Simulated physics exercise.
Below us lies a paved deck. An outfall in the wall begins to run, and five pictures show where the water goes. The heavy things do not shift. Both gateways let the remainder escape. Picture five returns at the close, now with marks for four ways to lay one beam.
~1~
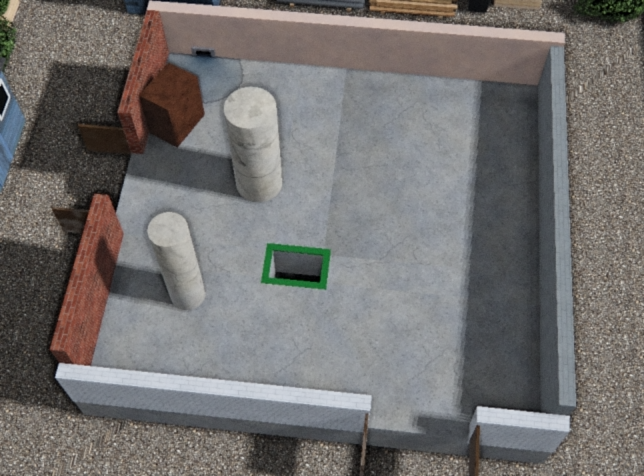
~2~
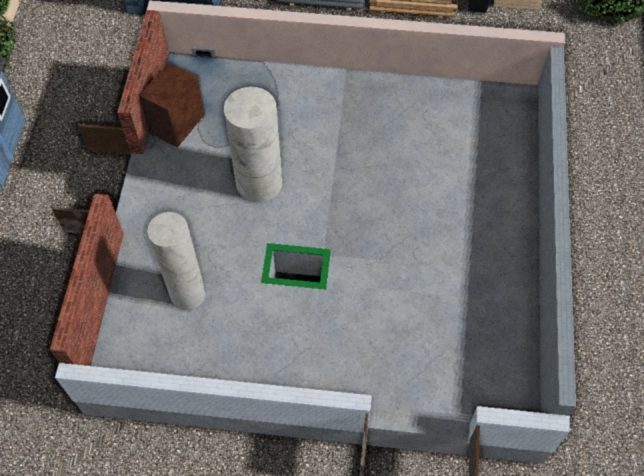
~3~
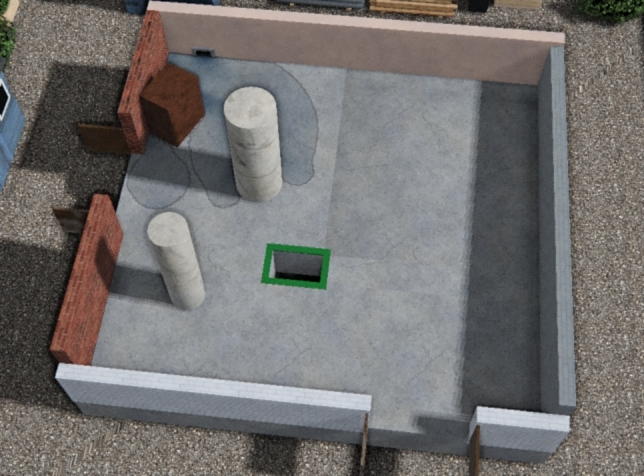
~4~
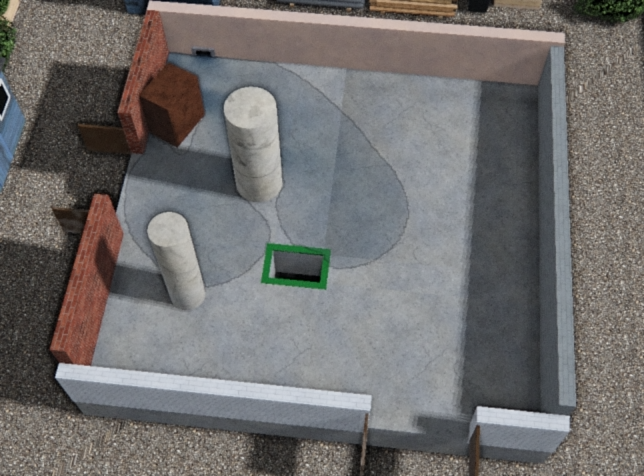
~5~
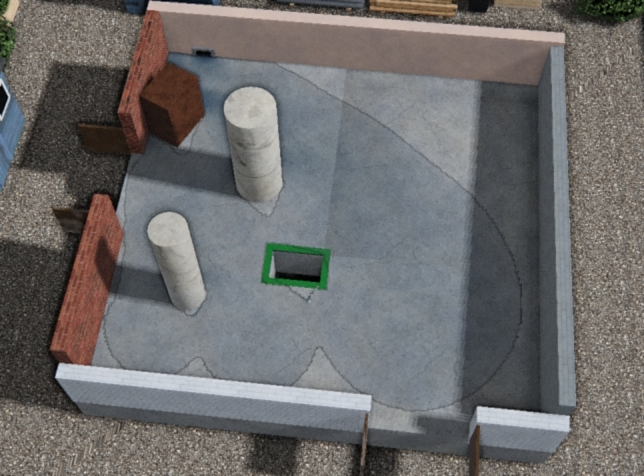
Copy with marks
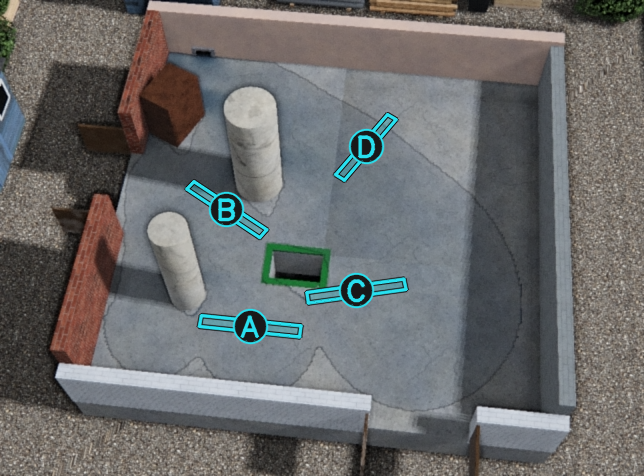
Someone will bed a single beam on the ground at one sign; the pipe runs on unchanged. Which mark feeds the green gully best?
Position D does it best.
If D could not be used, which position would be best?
That is position C.
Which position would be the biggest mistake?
That is position A.
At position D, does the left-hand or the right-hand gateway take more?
The right one.
On the marked copy, A from (200, 321) to (300, 331); B from (190, 185) to (263, 233); C from (307, 297) to (405, 284); D from (340, 177) to (391, 117).
With A, about 9 % of the stream goes into the green gully, about 90 % out by the gates.
With B, about 14 % of the stream goes into the green gully, about 85 % out by the gates.
With C, about 20 % of the stream goes into the green gully, about 80 % out by the gates.
With D, about 29 % of the stream goes into the green gully, about 71 % out by the gates.
